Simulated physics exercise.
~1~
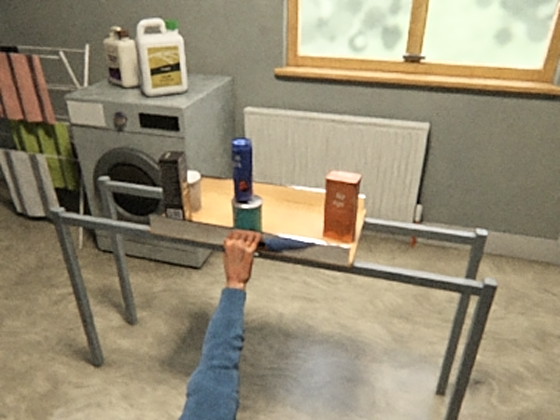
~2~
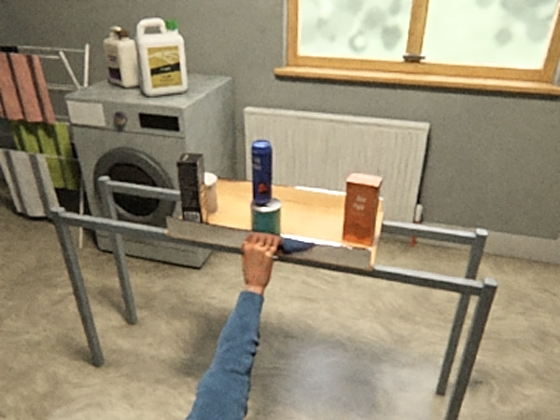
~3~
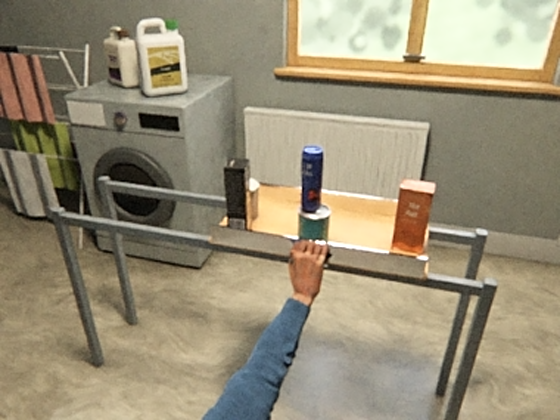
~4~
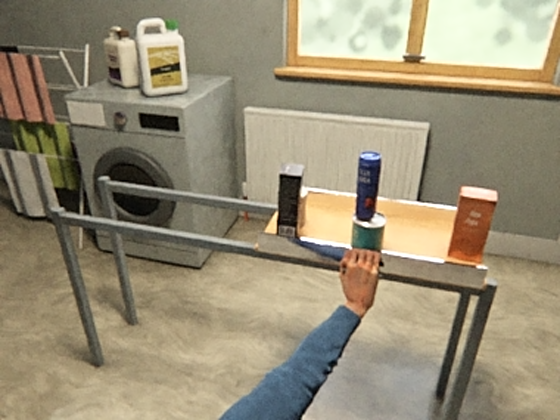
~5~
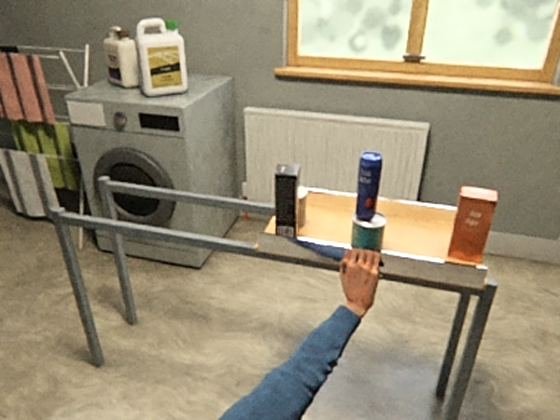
A hand sliding a wooden tray of upright cartons, tins and a blue can rightward along a metal rack, stopping with everything standing.
